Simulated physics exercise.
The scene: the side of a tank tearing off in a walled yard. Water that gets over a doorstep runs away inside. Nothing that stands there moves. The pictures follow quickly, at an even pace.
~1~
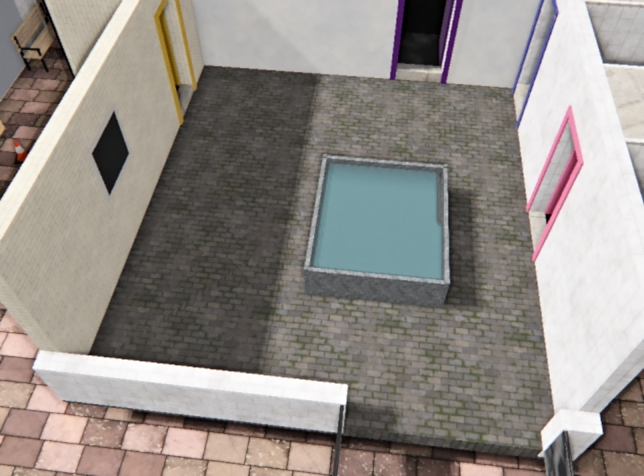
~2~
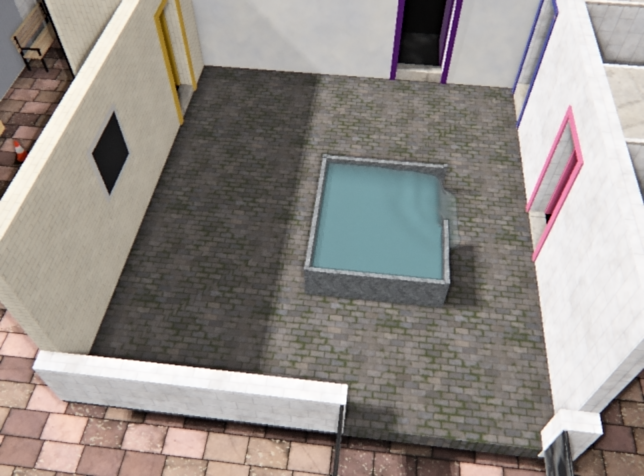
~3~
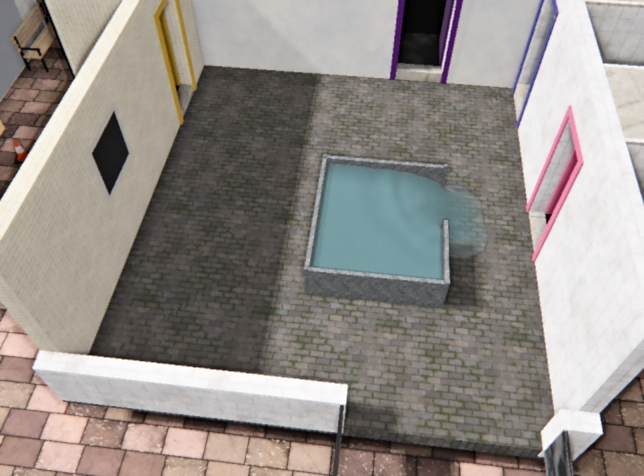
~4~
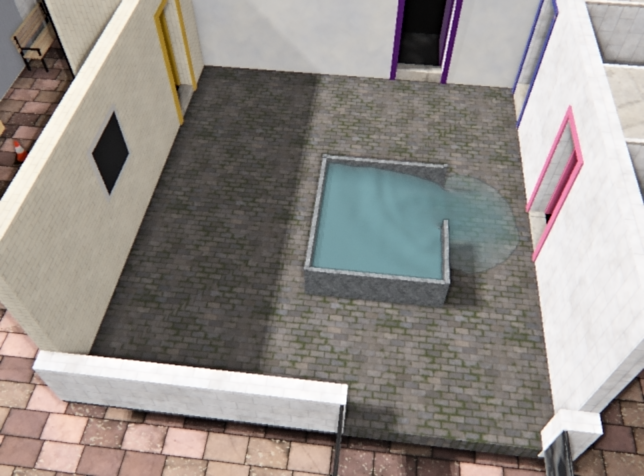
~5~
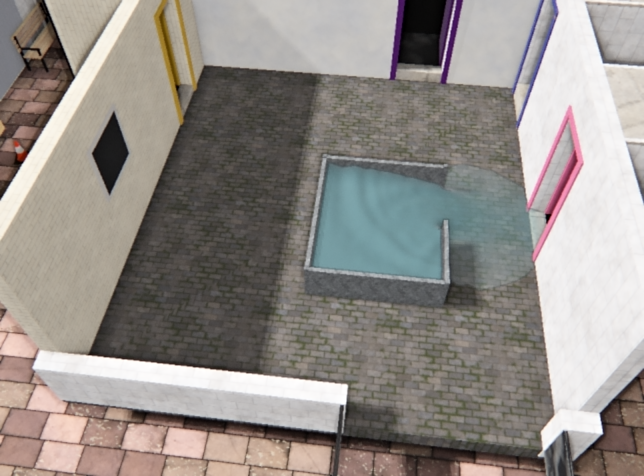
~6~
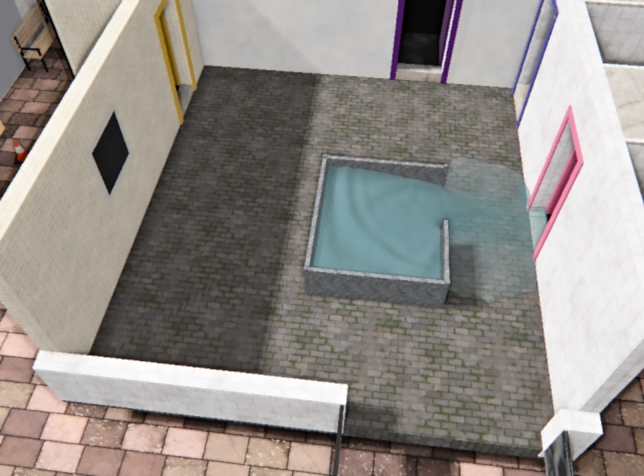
In a walled courtyard with a paved floor, an open tank of water sat still until part of its right side gave way, and water poured through the gap and spread to the pink-framed wall.
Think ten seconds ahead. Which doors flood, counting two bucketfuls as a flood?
One by one: The pink door lets in a lot; the purple door admits no more than that; the yellow door admits no more than that; the blue door admits no more than that.
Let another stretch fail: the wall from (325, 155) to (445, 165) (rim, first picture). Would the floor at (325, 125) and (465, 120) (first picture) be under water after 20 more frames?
One after the other: Covered, awash.
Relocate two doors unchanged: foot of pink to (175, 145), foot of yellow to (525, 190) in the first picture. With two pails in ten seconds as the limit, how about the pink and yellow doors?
The pink one is under, the yellow one goes over.
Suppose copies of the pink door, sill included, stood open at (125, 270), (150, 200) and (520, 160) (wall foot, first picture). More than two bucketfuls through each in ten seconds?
One after the other: Is under, holds, passes that mark.
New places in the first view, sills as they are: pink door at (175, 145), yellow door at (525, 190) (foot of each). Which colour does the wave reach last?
Last comes the pink-painted one.
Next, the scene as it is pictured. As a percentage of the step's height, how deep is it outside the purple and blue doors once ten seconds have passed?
Roughly 20 per cent, then 20 per cent.
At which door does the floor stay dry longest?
The yellow-painted one.
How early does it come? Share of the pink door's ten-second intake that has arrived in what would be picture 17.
Near 40 in a hundred.
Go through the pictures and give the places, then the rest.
The first picture shows the open tank at (380, 217) is whole and still.
In the second picture, water pours out at (439, 212) and has run to a hidden place.
In the third picture, the front is at (481, 244), out from the gap at (439, 212).
In the fourth picture, water pours out at (439, 213) and has run to (514, 235).
In the fifth picture, the front is at (539, 218), out from the gap at (439, 213).
In the sixth picture, water pours out at (439, 212) and has run to (522, 177).
A moment on, water covers 10 % of the floor; the pink door far over two buckets in, the purple door not reached, the yellow door not reached, the blue door not reached.
Next, water covers 15 % of the floor; the pink door far over two buckets in, the purple door not reached, the yellow door not reached, the blue door wet at the sill, nothing in.
Then, water covers 25 % of the floor; the pink door far over two buckets in, the purple door wet at the sill, nothing in, the yellow door not reached, the blue door wet at the sill, nothing in.
Later, water covers 50 % of the floor; the pink door far over two buckets in, the purple door wet at the sill, nothing in, the yellow door wet at the sill, nothing in, the blue door wet at the sill, nothing in.
In the end, water covers 70 % of the floor; the pink door far over two buckets in, the purple door wet at the sill, nothing in, the yellow door wet at the sill, nothing in, the blue door wet at the sill, nothing in.
